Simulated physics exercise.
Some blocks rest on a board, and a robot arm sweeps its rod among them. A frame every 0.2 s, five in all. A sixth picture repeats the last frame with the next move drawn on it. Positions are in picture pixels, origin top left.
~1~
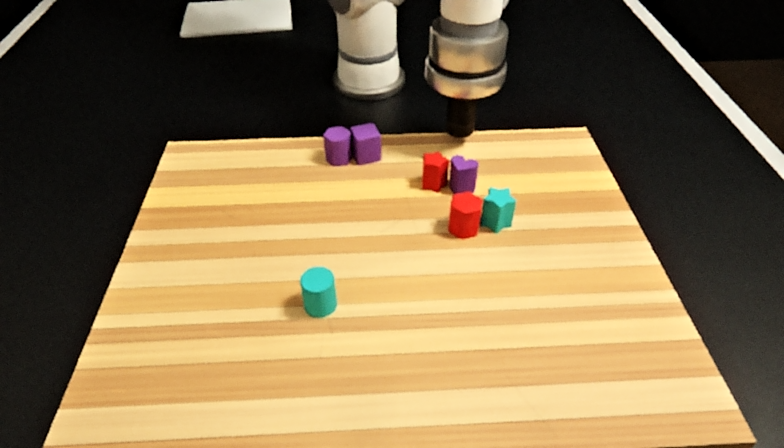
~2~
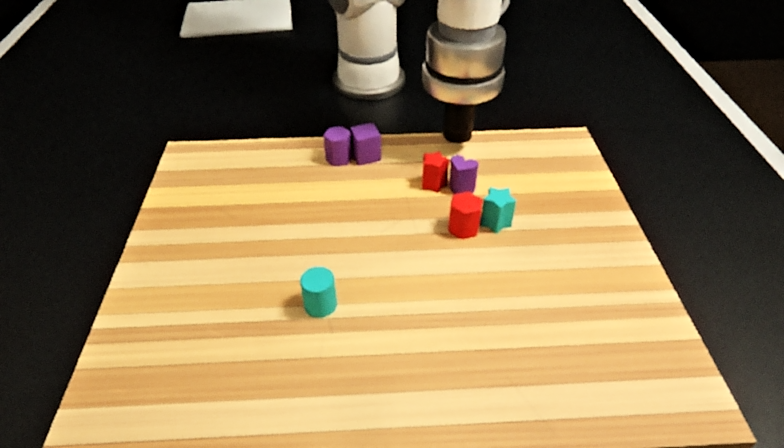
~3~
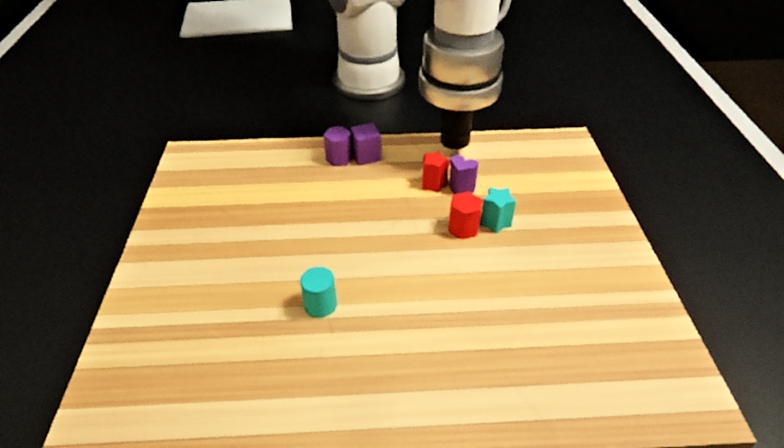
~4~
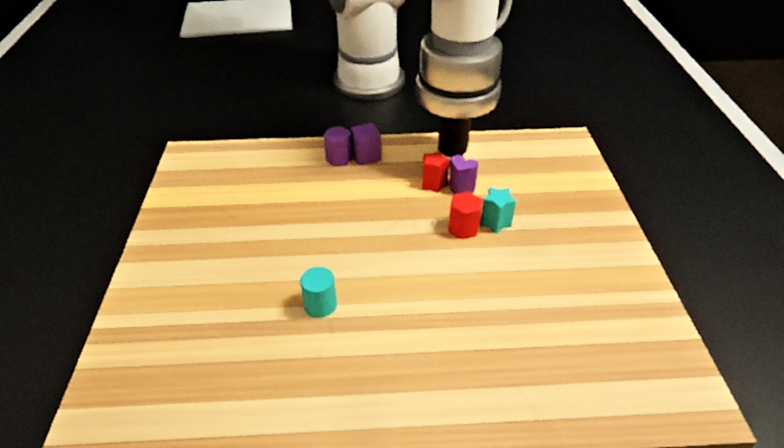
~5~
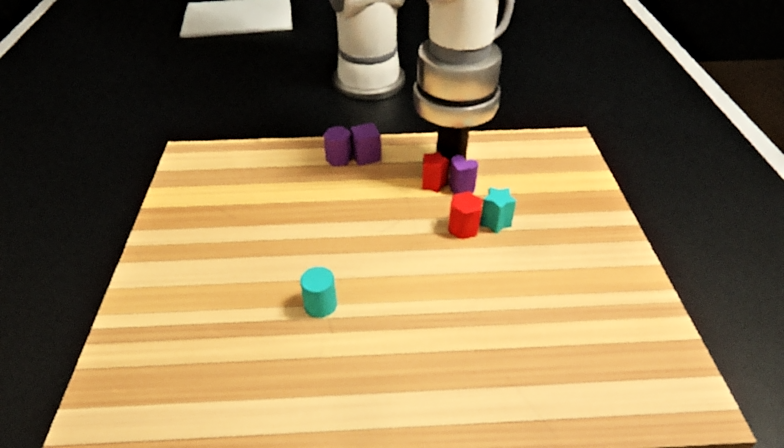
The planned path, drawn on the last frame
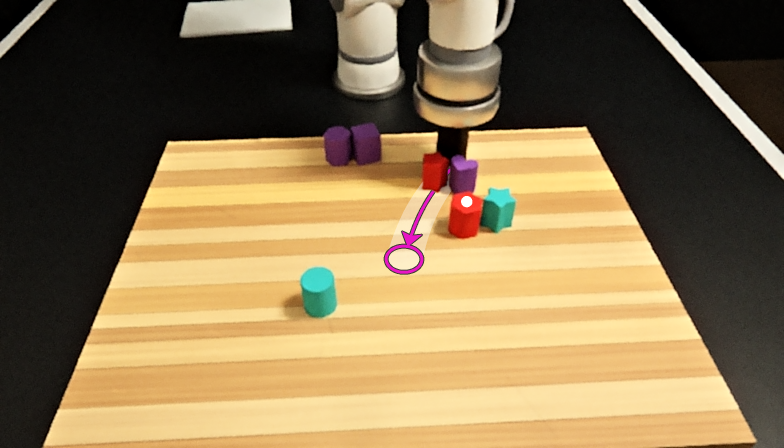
The robot arm's rod moves slightly toward the small red and purple blocks, which stay still.
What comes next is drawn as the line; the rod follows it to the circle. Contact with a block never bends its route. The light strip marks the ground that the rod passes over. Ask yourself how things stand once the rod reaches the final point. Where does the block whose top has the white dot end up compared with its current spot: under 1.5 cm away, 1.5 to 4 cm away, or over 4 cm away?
If I had to pick, the block whose top has the white dot travels less than 1.5 cm here.
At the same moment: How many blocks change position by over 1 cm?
The count is two.
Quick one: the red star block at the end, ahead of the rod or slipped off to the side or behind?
The red star block slips off.
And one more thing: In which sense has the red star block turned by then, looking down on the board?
Viewed from above, clockwise.
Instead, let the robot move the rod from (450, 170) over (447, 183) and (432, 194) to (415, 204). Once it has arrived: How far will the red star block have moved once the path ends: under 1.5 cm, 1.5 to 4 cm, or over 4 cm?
Over 4 cm.
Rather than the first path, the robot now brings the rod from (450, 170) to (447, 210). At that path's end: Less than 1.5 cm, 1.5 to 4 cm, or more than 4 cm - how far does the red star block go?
My estimate: In the 1.5 to 4 cm range.
Path on the board, from (450, 170) over (423, 209) to (404, 259); the dot is on the red hexagonal block.
What follows on the original path. One third of the way, rod (431, 183); red star block (414, 182), turned 15° anticlockwise; purple heart block (460, 171), turned 100° anticlockwise.
Two thirds of the way, rod (416, 212); red star block (393, 209); purple heart block (460, 171), turned 100° anticlockwise.
At the end, rod (404, 247); red star block (374, 228), turned 45° clockwise; purple heart block (460, 171), turned 100° anticlockwise; red hexagonal block in place.
